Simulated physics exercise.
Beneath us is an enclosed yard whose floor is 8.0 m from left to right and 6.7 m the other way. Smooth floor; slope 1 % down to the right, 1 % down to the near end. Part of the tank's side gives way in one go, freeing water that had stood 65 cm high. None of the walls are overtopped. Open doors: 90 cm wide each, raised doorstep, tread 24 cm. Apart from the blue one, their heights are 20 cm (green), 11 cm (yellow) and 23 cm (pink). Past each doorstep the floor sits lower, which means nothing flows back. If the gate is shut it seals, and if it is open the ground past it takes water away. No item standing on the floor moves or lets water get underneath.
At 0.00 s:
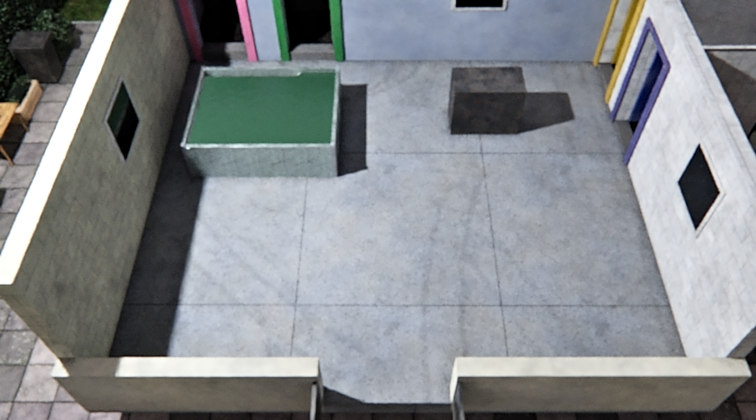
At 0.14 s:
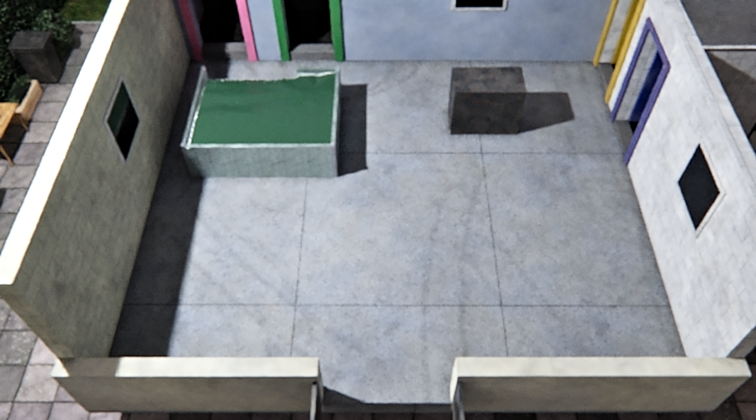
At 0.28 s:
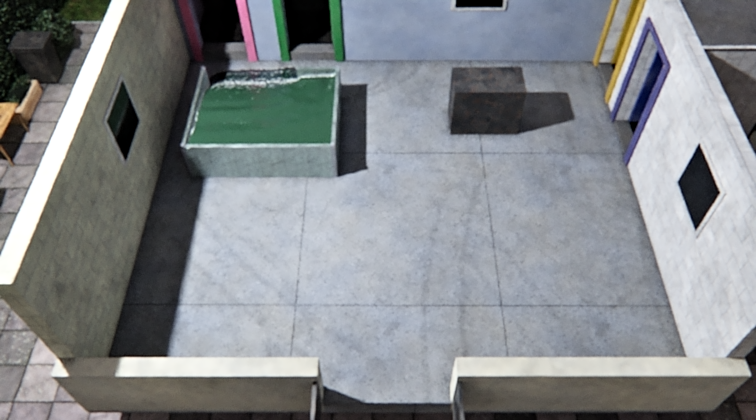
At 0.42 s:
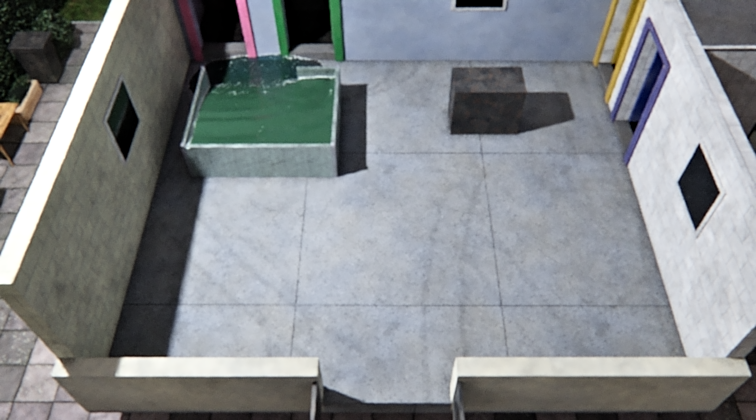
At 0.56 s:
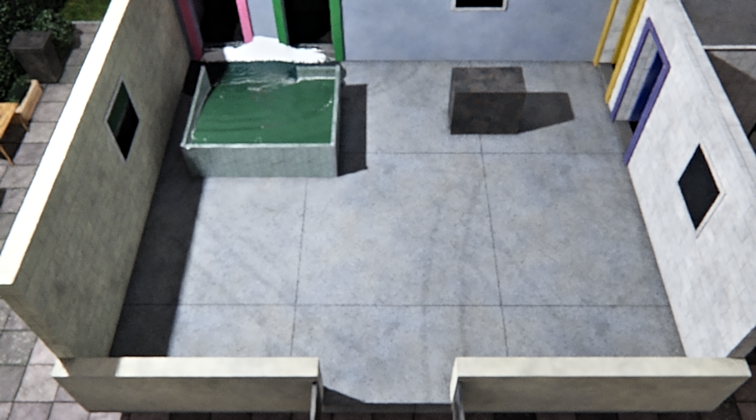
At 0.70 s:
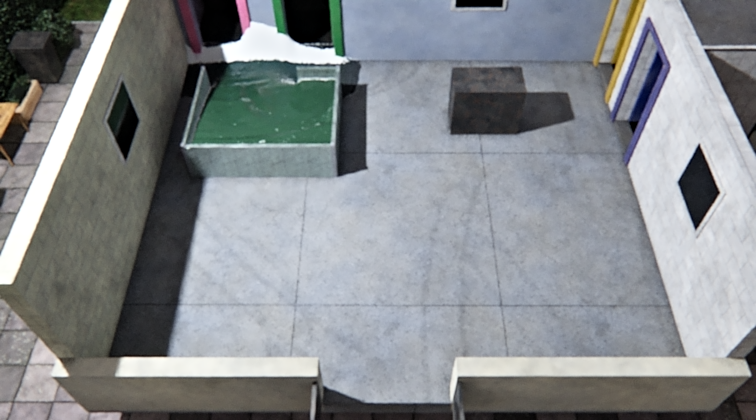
Water broke over the far side of the green-filled tank in the walled yard, first a ripple, then a white, foamy surge spreading behind it toward the pink and green doorways.
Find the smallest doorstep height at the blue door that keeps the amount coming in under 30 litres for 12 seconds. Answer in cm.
The smallest height is roughly 6.5 cm.
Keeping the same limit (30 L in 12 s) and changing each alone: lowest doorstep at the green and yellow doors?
Roughly 28 cm for the green door and roughly 12.5 cm for the yellow door.
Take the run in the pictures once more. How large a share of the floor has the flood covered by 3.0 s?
Around 35 per cent of the free floor.
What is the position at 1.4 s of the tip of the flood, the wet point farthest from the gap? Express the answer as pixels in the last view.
Around (437, 61).
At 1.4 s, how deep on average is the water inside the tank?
Around 39 cm deep on average.
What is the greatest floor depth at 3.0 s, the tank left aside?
30 cm.
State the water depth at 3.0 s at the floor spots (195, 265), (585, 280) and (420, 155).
Depths in order: 2 / 0 / 2 cm.
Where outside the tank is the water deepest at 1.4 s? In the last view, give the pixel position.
Look close to (191, 61).
After 1.4 s water covers 10 % of the floor, deepest (62 cm) near (191, 61); it has not reached the blue door.
After 3.0 s water covers 35 % of the floor, deepest (30 cm) near (200, 61); it has not reached the blue door.
After 12.0 s water covers 80 % of the floor, deepest (12 cm) near (664, 386); 7 cm at the blue door, 31 litres in over its 6 cm doorstep.
At the blue door as built, the water arrived by 3.4 s and peaked near 8 cm at 6.4 s.
With a doorstep of 5.5 cm, 39 litres would have come in within the 12 s; with 7.5 cm, 13 litres. So under 30 litres takes about 6.5 cm.
